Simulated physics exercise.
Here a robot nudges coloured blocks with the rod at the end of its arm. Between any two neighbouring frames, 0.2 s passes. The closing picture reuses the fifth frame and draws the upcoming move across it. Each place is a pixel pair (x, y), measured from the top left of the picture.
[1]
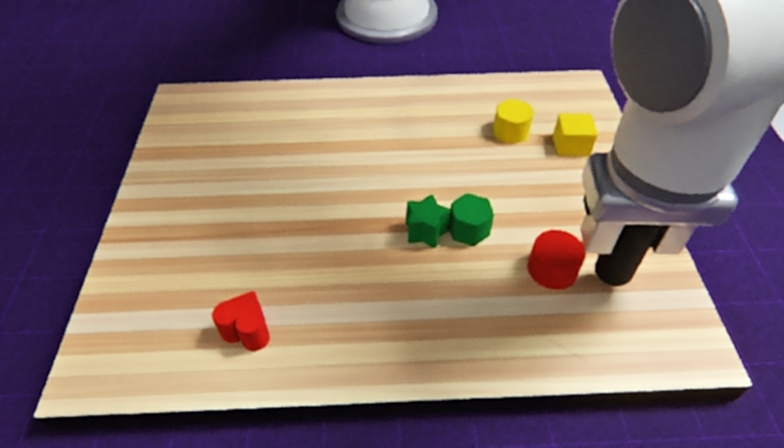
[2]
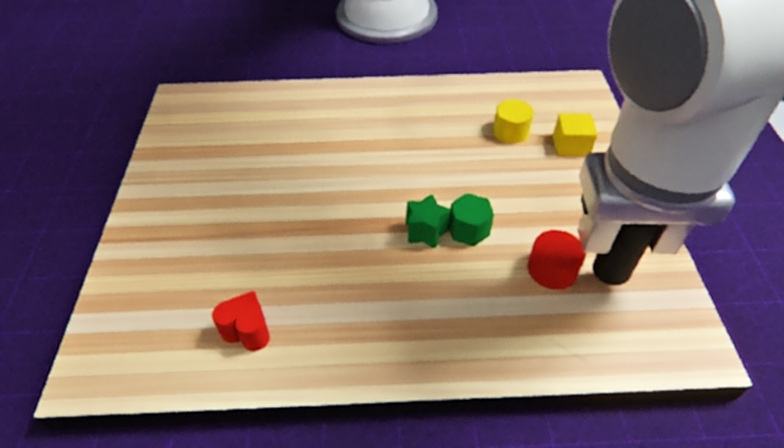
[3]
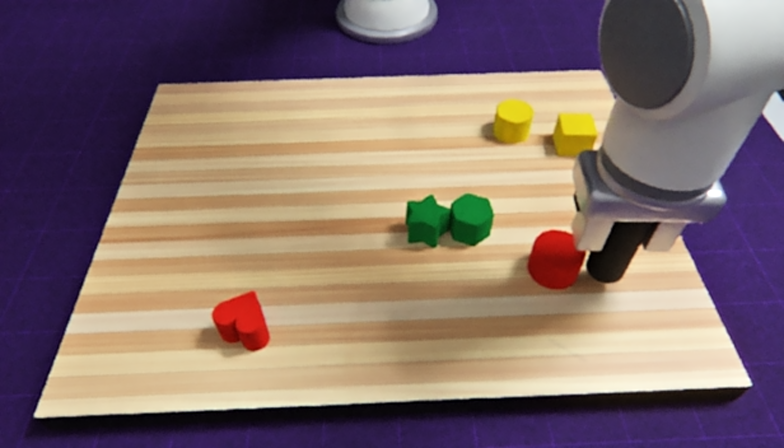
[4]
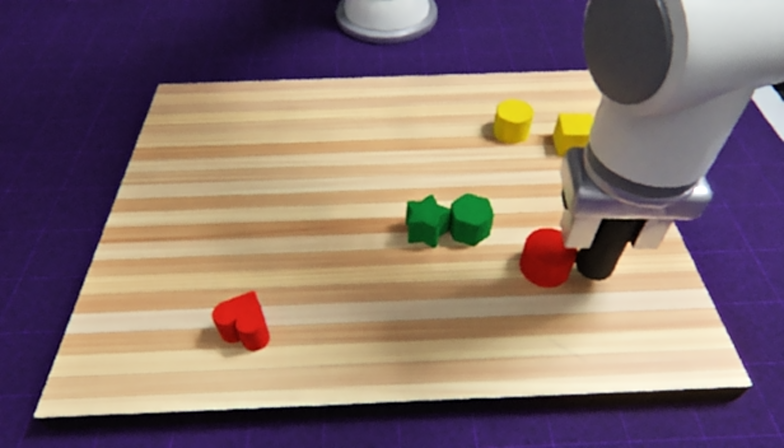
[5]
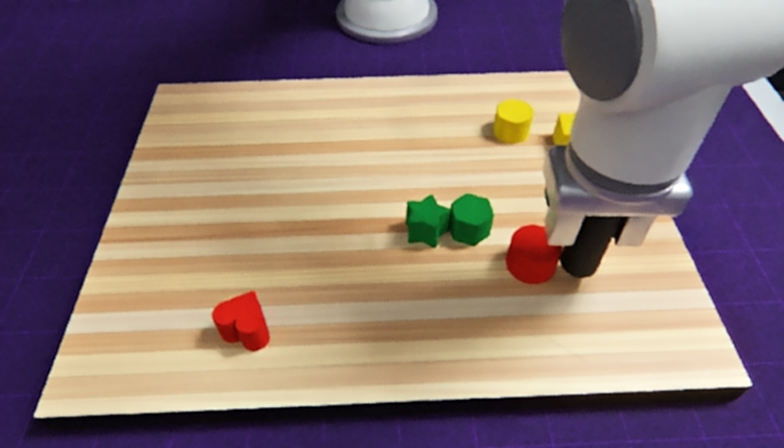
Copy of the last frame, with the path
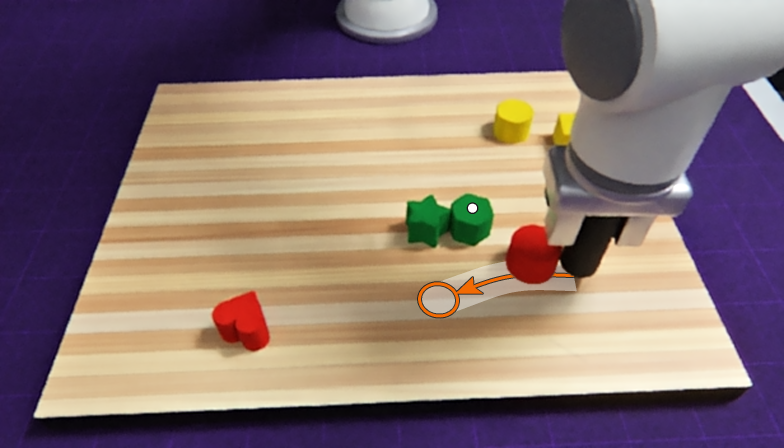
A robot arm's black rod moves left to a red disc and pushes it a short way left across the striped wooden board, while the green star-shaped block, green hexagon, red heart and yellow blocks stay still.
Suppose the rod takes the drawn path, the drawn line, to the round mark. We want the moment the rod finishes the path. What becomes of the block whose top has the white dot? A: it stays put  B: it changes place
(B)
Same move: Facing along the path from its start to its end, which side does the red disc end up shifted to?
My answer: Right.
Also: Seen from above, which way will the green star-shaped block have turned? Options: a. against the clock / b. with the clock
a (against the clock)
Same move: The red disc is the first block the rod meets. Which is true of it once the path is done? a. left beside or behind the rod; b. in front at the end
It's a.
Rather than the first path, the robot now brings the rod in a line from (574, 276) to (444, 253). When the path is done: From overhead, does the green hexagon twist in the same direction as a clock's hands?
Yes, it checks out.
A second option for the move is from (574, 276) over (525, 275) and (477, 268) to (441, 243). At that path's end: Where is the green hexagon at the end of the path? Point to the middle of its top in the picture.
Pixel (452, 169).
Drawn move, from (574, 276) over (503, 278) to (438, 300); the dot is on the green hexagon.
The first path, step by step. One third of the way, rod (528, 263); green star-shaped block (424, 209); green hexagon (466, 203); red disc (492, 233).
Two thirds of the way, rod (483, 272); green star-shaped block (420, 207), turned 30° anticlockwise; green hexagon (461, 195), turned 15° clockwise; red disc (464, 231).
At the end, rod (440, 288); green star-shaped block (420, 207), turned 30° anticlockwise; green hexagon (461, 195), turned 15° clockwise; red disc (463, 231).
